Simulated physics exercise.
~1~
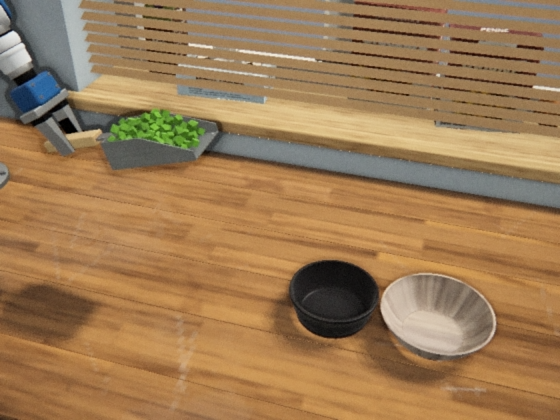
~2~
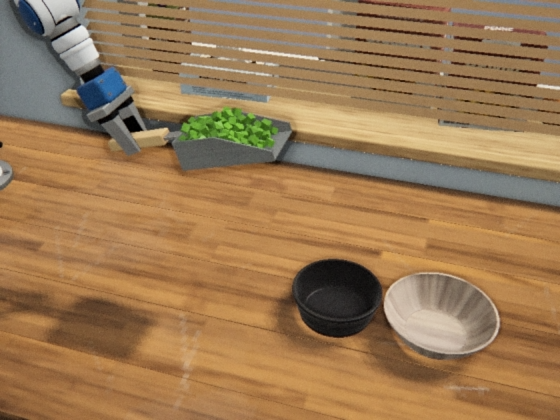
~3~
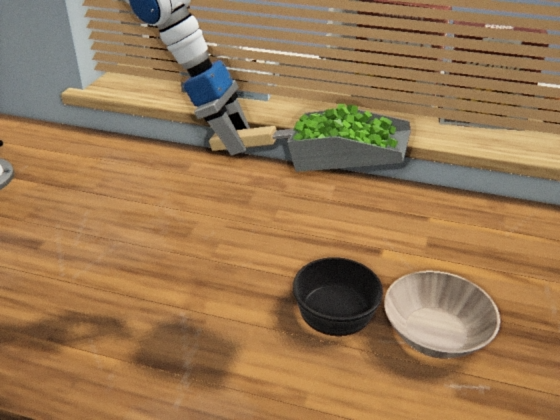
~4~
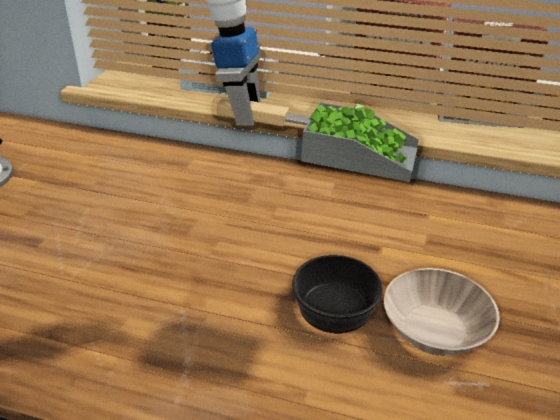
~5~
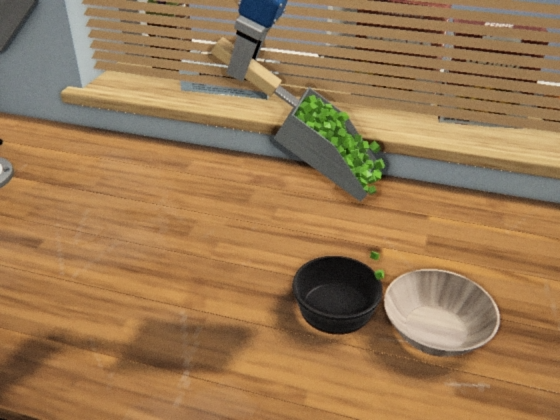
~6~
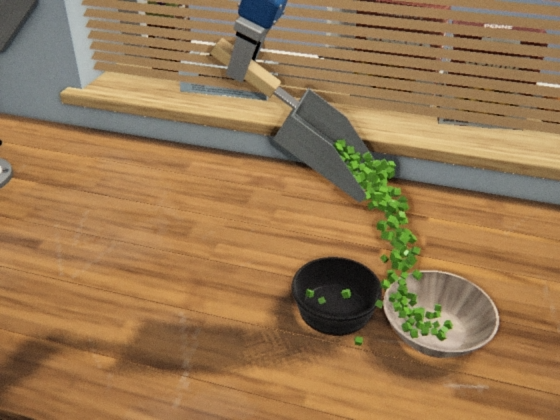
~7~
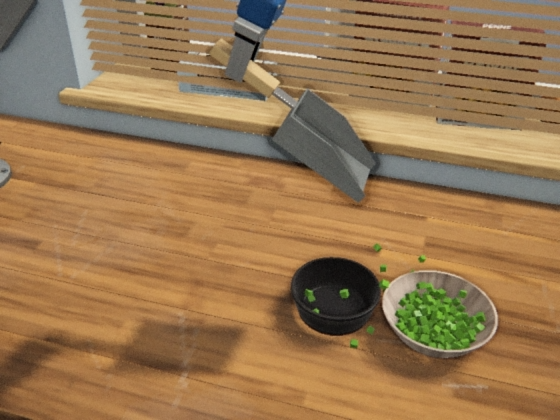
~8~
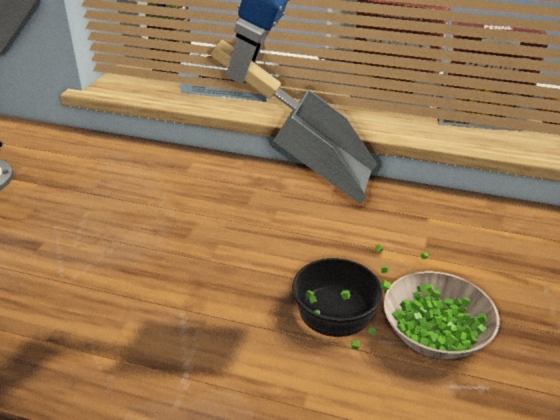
On a wooden counter beneath a slatted blind, a black bowl and a pale, wider bowl stand side by side while a robot arm at the upper left grips a grey scoop heaped with green vegetable dice. The arm carries the level scoop to the right, then lifts it and begins to tip it. A few pieces drop first, then a thick stream slides off the lip, mostly into the pale bowl. The emptied scoop stays tilted in the gripper. Most of the dice end piled in the pale bowl, with a few in the black one and several scattered on the counter.
